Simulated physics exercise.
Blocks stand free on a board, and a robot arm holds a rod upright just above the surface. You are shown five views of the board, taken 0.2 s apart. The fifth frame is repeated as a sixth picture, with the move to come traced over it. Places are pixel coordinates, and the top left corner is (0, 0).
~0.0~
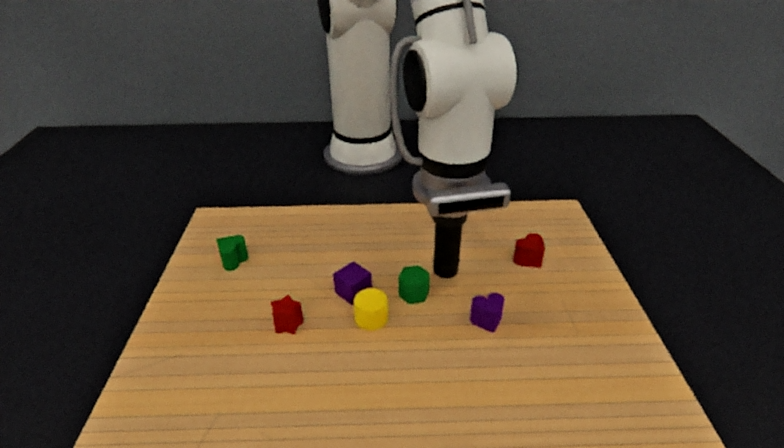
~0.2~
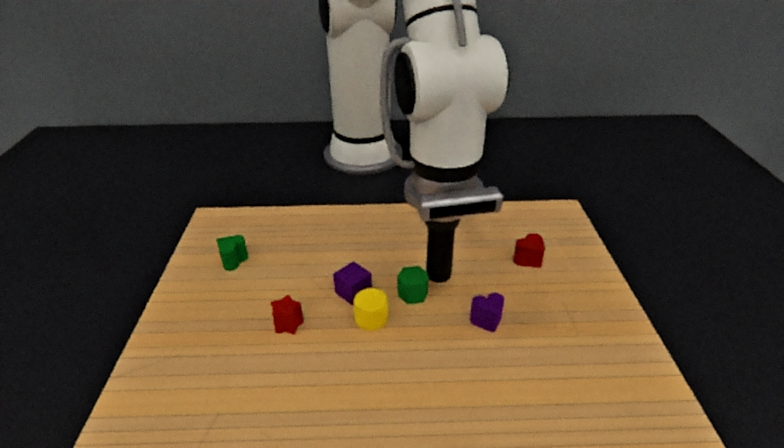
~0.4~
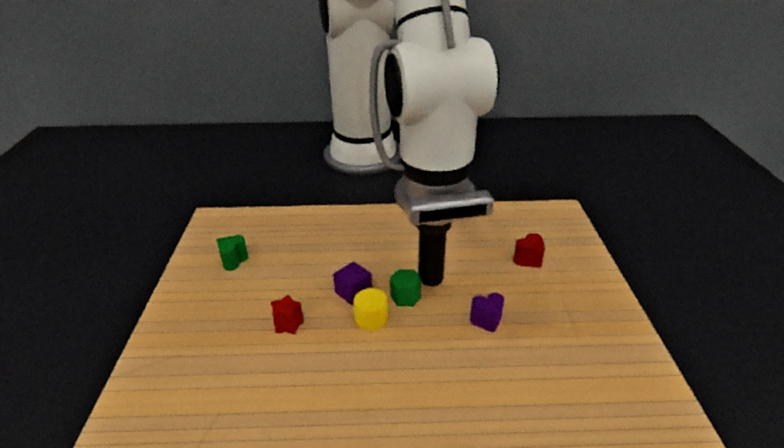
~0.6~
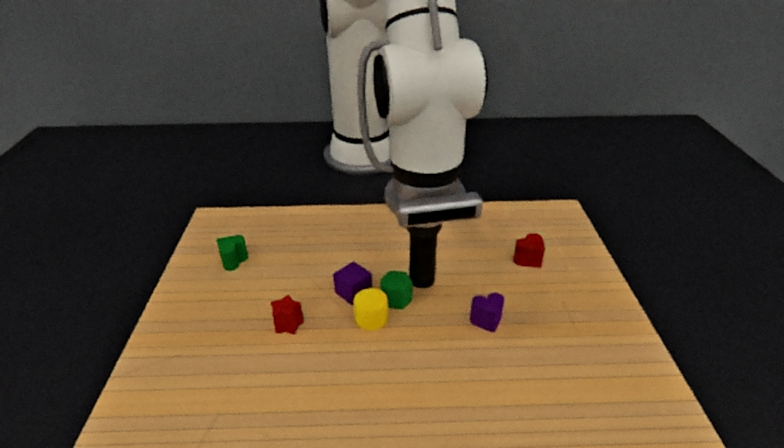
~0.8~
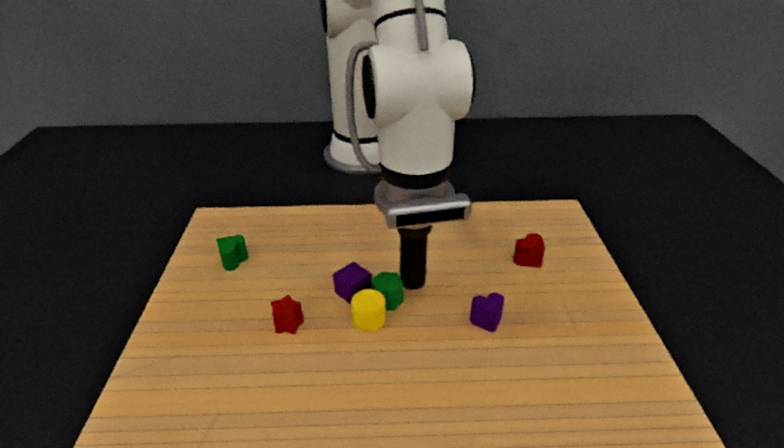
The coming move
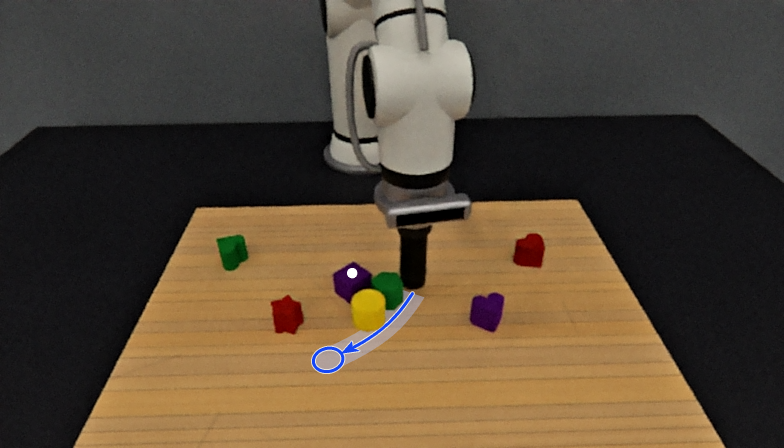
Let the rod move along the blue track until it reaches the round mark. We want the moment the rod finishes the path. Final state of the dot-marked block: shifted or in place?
Here the dot-marked block stays on its spot.
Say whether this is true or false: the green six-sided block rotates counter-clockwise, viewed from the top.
The statement is false.
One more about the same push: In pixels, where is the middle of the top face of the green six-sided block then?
If I read the scene right, the answer is (372, 286).
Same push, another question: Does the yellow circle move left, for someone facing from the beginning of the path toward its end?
It seems not.
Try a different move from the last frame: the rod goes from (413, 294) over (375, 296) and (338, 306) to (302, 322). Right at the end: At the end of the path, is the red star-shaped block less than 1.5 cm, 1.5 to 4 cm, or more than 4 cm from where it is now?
It will fall in the top band, over 4 cm.
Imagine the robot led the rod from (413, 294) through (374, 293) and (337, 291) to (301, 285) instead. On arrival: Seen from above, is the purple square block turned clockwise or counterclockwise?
The sense of turning is clockwise.
Drawn move, from (413, 294) by way of (394, 318) and (365, 341) to (328, 360); the dot is on the purple square block.
The first path, step by step. One third of the way, rod (393, 306); yellow circle (352, 305); green six-sided block (372, 286), turned 50° clockwise.
Two thirds of the way, rod (364, 329); yellow circle (339, 308); green six-sided block (372, 286), turned 55° clockwise.
At the end, rod (327, 348); purple square block still; yellow circle (335, 309); green six-sided block (372, 286), turned 55° clockwise.
